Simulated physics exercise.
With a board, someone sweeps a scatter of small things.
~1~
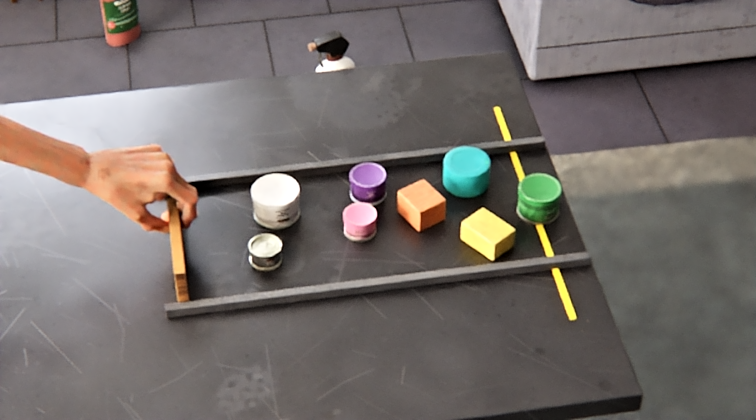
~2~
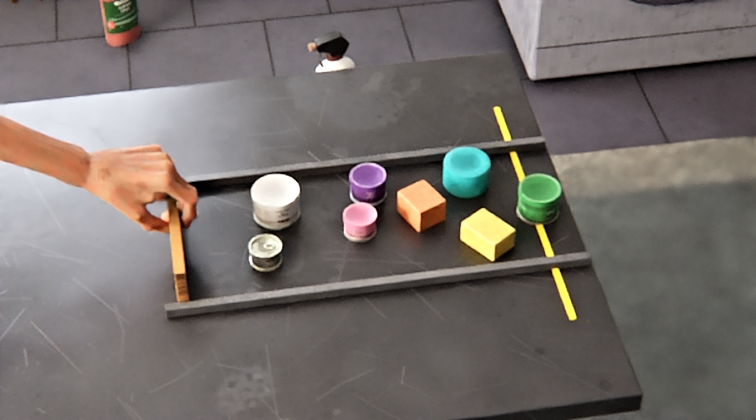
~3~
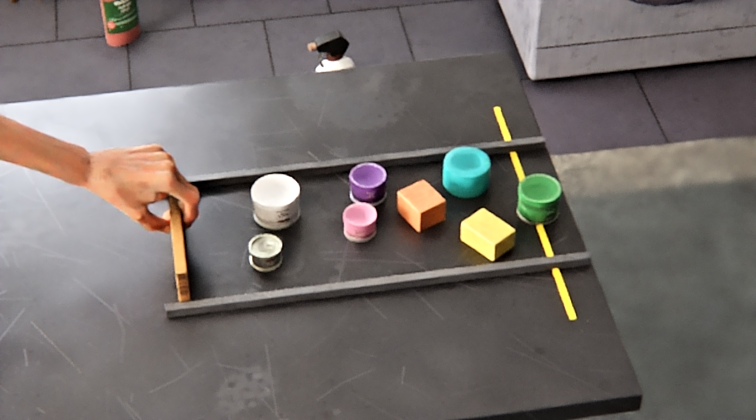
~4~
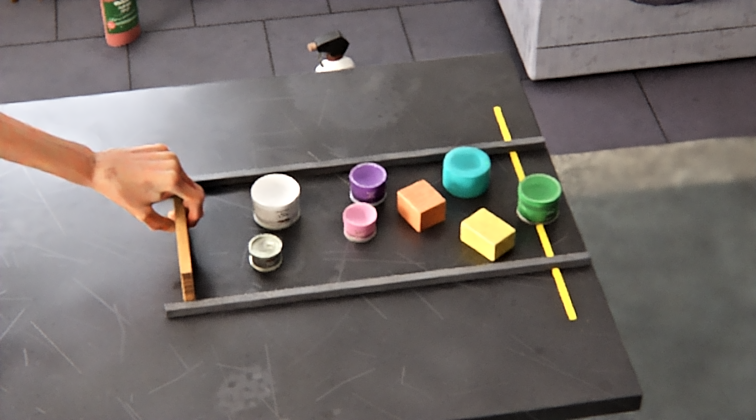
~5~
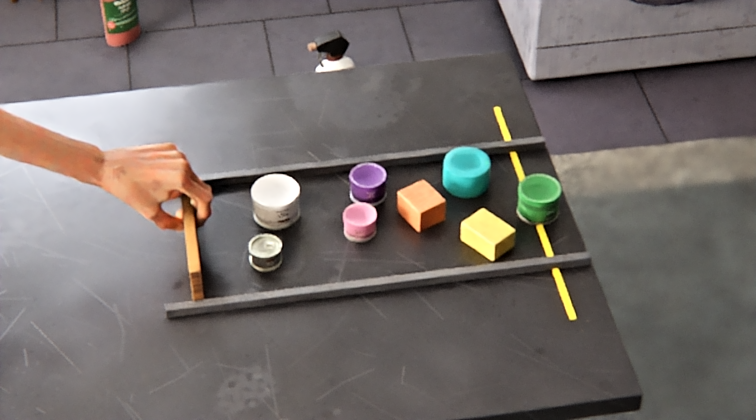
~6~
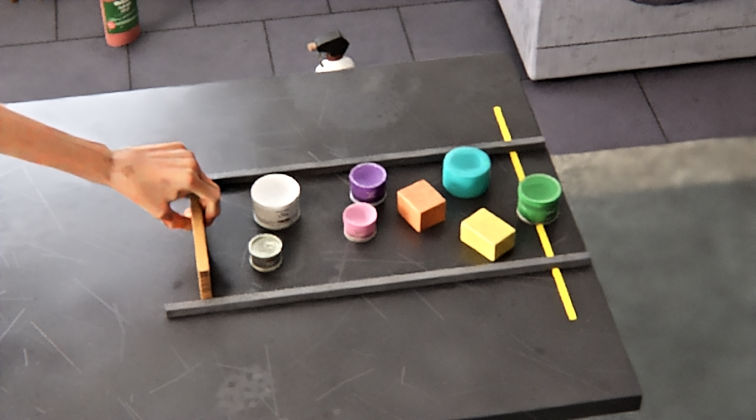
In the video, a hand holds a wooden board upright between two dark rails on a black table, then slides it slightly right toward white, grey, pink, purple, turquoise and green pots and orange and yellow blocks, which stay still.
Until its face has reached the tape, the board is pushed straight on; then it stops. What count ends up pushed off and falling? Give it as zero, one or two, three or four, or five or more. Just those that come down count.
Tally: Three to four.
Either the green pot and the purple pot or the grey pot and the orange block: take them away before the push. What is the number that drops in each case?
3 in the first case and 2 in the second.
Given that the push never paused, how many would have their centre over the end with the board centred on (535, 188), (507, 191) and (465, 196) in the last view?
First 4, then 2, finally 0.
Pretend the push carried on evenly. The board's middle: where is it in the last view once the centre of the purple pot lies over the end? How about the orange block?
(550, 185) and (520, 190), roughly.
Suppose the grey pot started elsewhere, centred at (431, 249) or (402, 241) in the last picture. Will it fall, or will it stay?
Taking the two places in turn: It doesn't drop, then it doesn't drop.
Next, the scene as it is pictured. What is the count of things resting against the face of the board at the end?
4 in contact.
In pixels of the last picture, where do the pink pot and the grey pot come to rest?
Final positions: Near (552, 207); near (560, 231).
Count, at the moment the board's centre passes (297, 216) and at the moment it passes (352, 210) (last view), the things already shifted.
Up to then 2, and up to the other point 4.
Soon after, none off yet; green pot at rest near (539, 200); yellow block at rest near (488, 235); turquoise lid at rest near (467, 172).
By the end, the number that fall off is three or four; fallen, orange block, turquoise lid, yellow block and green pot.
